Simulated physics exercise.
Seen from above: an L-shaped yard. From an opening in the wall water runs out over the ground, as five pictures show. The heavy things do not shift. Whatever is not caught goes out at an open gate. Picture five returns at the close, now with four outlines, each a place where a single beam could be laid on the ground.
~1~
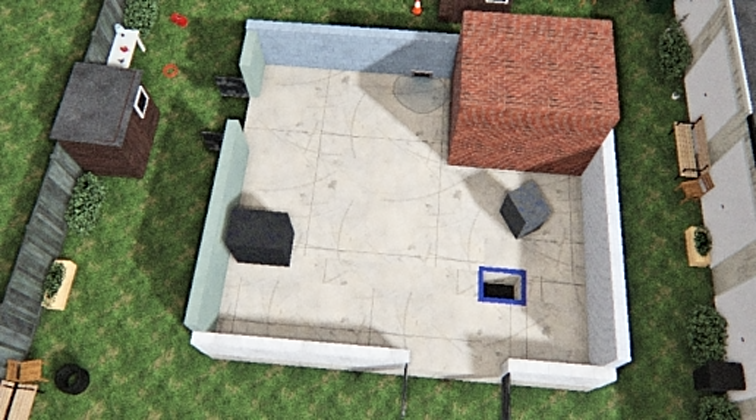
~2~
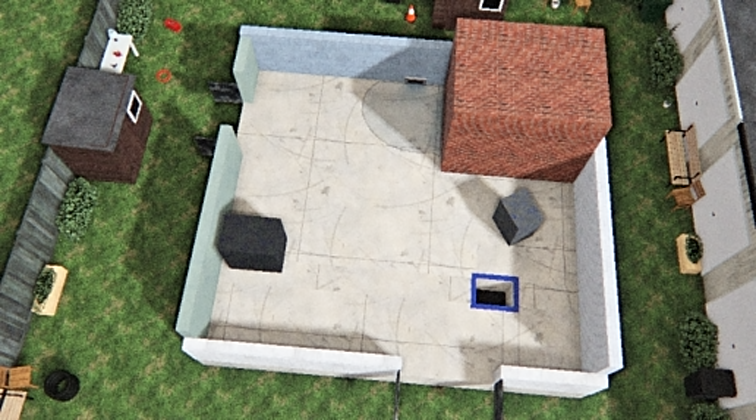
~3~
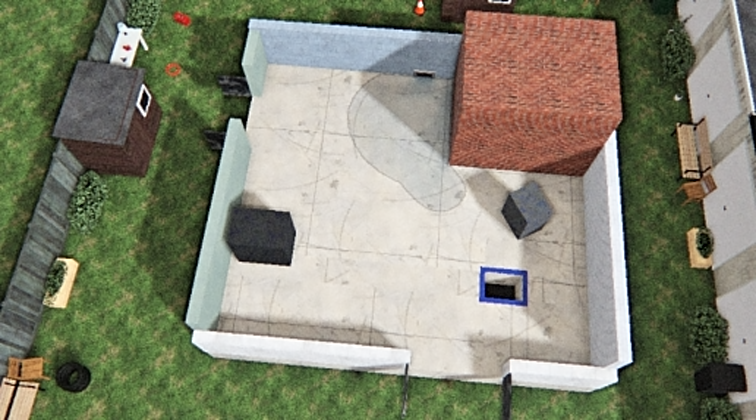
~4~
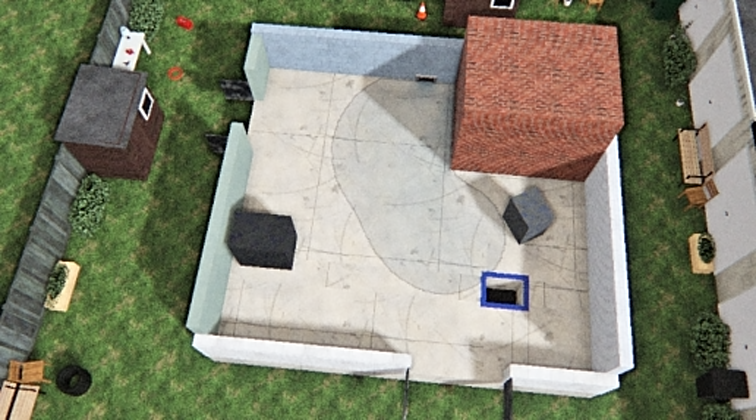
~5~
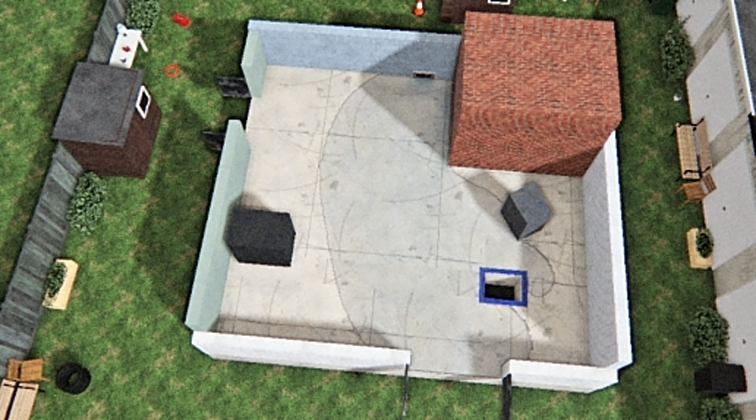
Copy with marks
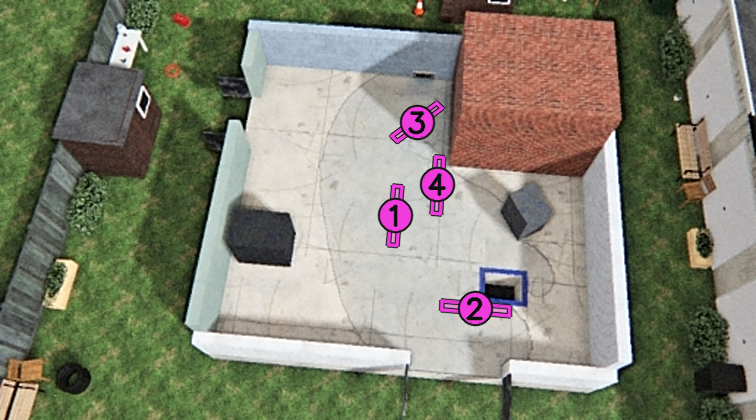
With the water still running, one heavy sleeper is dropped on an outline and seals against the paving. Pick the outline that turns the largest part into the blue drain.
The answer is place 2.
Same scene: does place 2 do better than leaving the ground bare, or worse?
Place 2 is better.
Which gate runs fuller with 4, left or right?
The right one.
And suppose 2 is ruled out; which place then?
1.
On the marked copy, 1 from (392, 245) to (397, 186); 2 from (441, 305) to (509, 311); 3 from (394, 138) to (439, 105); 4 from (436, 213) to (439, 157).
For place 1, about 23 % of the stream goes into the blue drain, about 74 % out by the gates.
For place 2, about 38 % of the stream goes into the blue drain, about 59 % out by the gates.
For place 3, about 18 % of the stream goes into the blue drain, about 78 % out by the gates.
For place 4, about 18 % of the stream goes into the blue drain, about 79 % out by the gates.
